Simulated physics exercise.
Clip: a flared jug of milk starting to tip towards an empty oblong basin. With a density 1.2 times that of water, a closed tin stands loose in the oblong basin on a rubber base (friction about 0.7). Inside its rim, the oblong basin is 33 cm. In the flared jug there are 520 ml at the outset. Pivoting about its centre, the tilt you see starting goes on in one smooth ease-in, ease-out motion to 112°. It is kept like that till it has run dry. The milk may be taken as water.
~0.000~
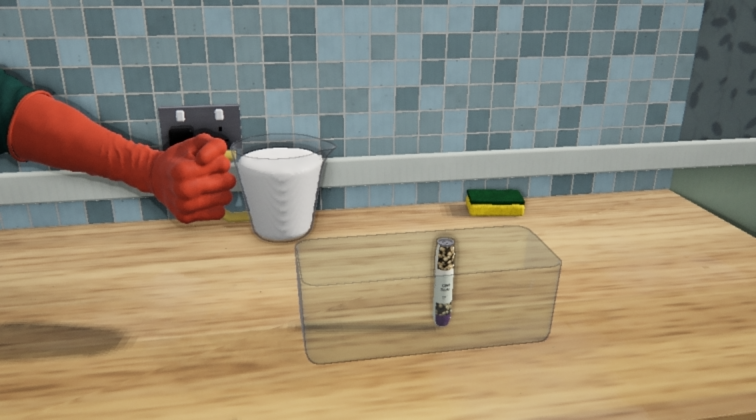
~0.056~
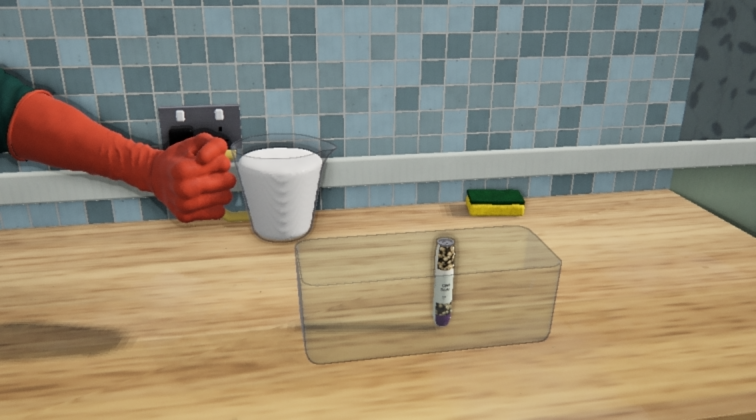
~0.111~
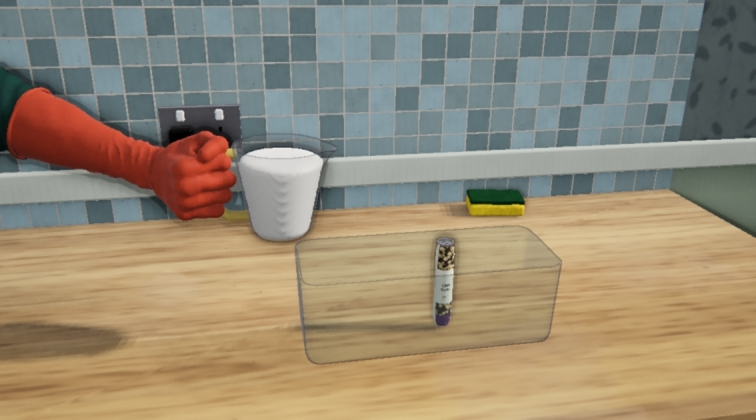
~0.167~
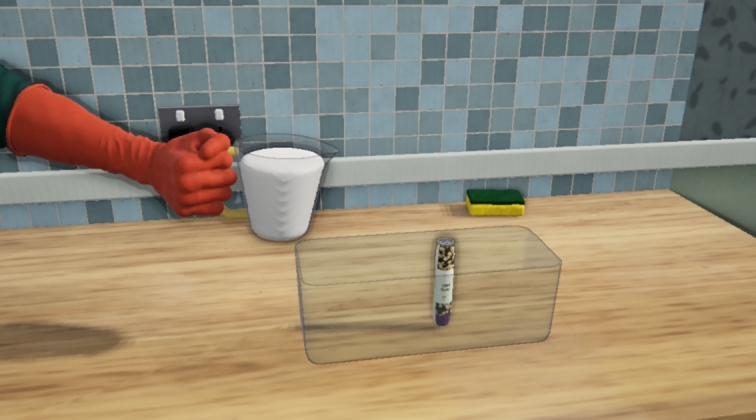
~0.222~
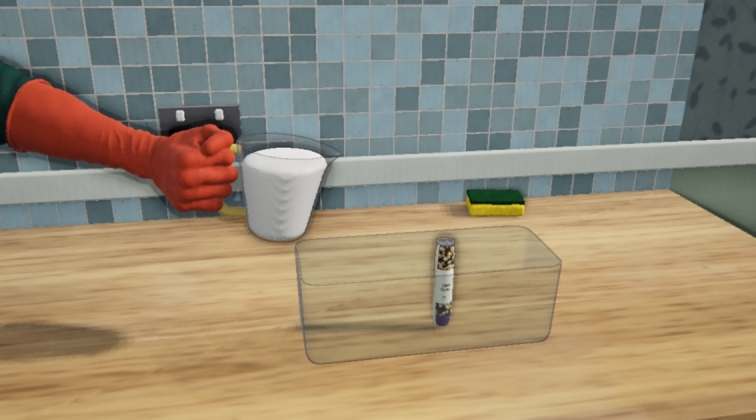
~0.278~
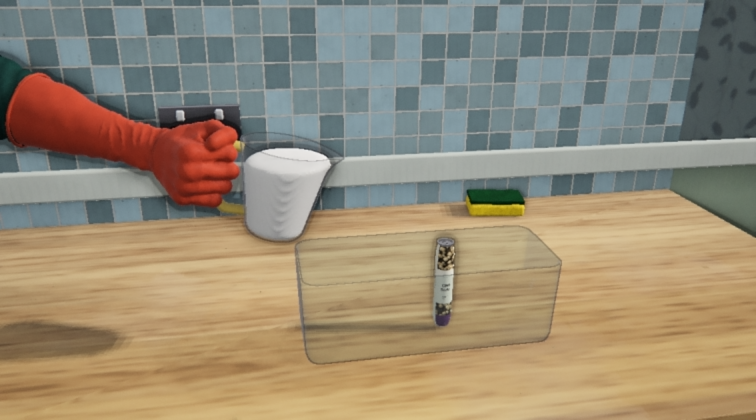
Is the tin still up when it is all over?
It ends up erect.
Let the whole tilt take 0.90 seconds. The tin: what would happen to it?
Outcome - the tin stays erect.
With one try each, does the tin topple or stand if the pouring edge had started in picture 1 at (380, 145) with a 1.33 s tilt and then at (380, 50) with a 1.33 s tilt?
Run one: It tumbles. Run two: It tumbles.
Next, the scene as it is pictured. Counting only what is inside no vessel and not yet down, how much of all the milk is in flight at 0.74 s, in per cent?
Estimate: Some 16 % of the total.
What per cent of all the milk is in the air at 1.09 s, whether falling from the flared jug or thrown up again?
Estimate: Around 6 per cent.
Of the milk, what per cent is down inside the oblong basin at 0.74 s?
Roughly 14 per cent.
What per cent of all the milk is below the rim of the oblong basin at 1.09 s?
82 per cent, give or take a little.
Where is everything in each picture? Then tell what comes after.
In the first picture, it leans 0°; its right rim is at (337, 145); the milk meets the walls at (237, 160) and (322, 156); the oblong basin's rim runs from (298, 264) to (544, 245); the tin's top is at (446, 246).
In the second picture, it leans 0°; its right rim is at (337, 145); the milk meets the walls at (238, 160) and (322, 157).
In the third picture, it leans 2°; its right rim is at (338, 147); the milk meets the walls at (238, 160) and (323, 157).
In the fourth picture, it leans 4°; its right rim is at (340, 149); the milk meets the walls at (240, 159) and (324, 158).
In the fifth picture, it leans 8°; its right rim is at (342, 152); the milk meets the walls at (242, 160) and (327, 158).
In the sixth picture, it leans 12°; its right rim is at (344, 156); the milk meets the walls at (244, 161) and (331, 158).
Then, 0.74 s in, the tilt is 66° and 69 per cent is still to pour; the tin stands where it began.
Then, 1.09 s in, the tilt is 103° and 11 per cent is still to pour; the tin stands where it began.
Then, 1.44 s in, the tilt is 112° and 0 per cent is still to pour; the tin stands where it began.
Then, 1.83 s in, the tilt is 112° and 0 per cent is still to pour; the tin stands where it began.
Finally, the tin stands where it began.
